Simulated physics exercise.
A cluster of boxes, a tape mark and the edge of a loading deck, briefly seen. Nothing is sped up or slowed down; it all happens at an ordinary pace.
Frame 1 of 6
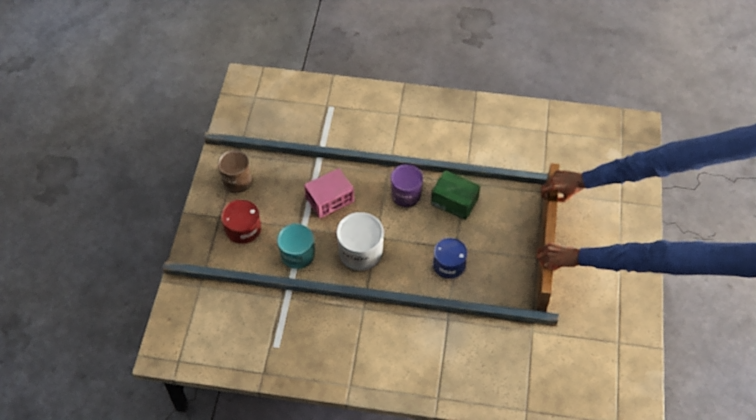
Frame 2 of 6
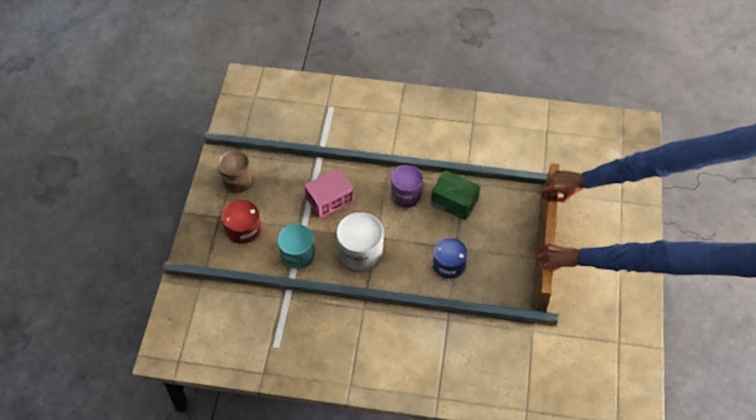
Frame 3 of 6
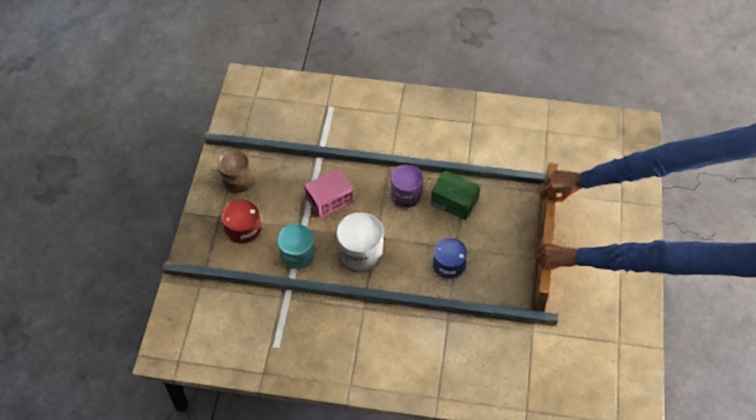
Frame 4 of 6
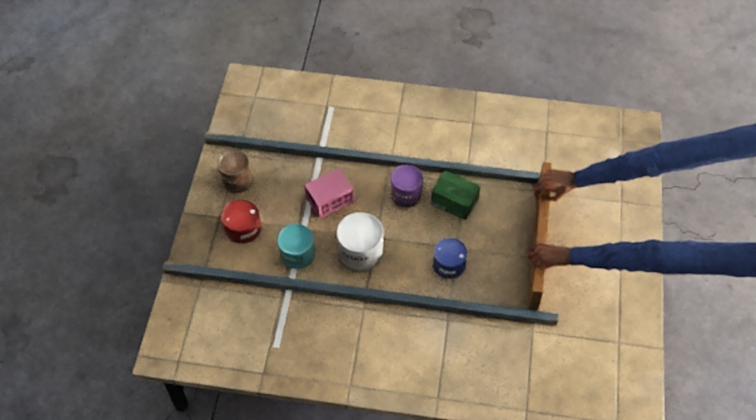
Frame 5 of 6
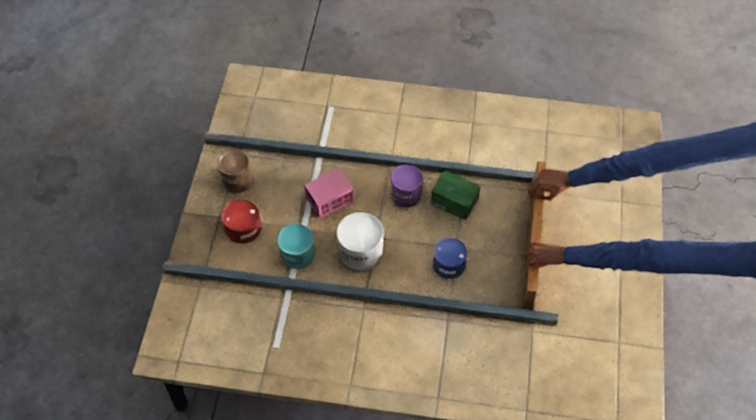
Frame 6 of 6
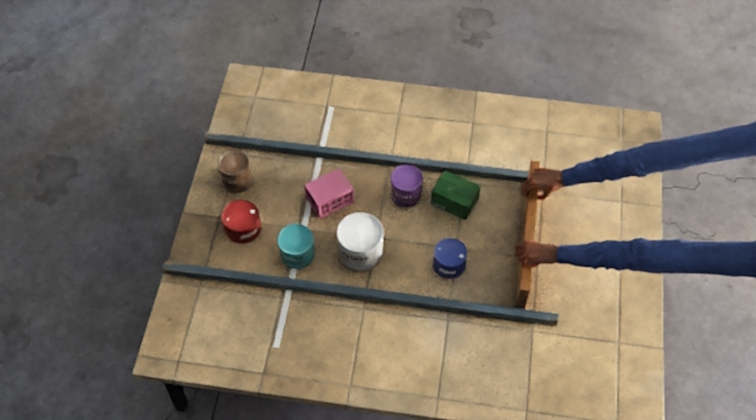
A wooden plank, held by two hands at the right, slid slightly left between two dark rails toward the green box and blue canister, while the colourful containers and boxes on the table stayed still.
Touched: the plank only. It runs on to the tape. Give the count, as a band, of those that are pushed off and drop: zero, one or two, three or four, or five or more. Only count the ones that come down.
The edge claims nothing.
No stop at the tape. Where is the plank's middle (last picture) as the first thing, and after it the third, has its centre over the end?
I'd put the first at about (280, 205) and the next at about (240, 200).
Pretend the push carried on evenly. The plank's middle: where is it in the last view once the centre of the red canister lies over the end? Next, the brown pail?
The red canister gives roughly (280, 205), the brown pail roughly (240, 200).
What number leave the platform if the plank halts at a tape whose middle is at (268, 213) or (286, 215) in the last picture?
Well, you'd get 1 the first time and 0 the second time.
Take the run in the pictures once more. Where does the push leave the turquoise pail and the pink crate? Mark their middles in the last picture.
You'll see the turquoise pail at (256, 253), with the pink crate at (249, 189).
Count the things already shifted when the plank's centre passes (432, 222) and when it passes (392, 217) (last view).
In order, the tallies are 3 and 6.
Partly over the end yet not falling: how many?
As for overhanging, the count is 0.
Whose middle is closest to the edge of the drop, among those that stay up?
Red canister - nearest.
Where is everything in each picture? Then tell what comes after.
In the first frame, brown pail (235, 172); red canister (242, 222); turquoise pail (297, 247); plank (548, 237); tape (306, 217).
In the second frame, red canister (242, 222); blue canister (450, 259).
In the third frame, turquoise pail (297, 247); white pail (360, 242).
In the fourth frame, brown pail (235, 172); purple pail (407, 186).
In the fifth frame, red canister (242, 222); green box (456, 195).
In the sixth frame, brown pail (235, 172); red canister (242, 222); turquoise pail (297, 247); plank (528, 234); tape (306, 217).
Early on, none off yet; brown pail at rest near (235, 172); red canister at rest near (242, 222); turquoise pail at rest near (297, 247).
Finally, the number that fall off is zero.
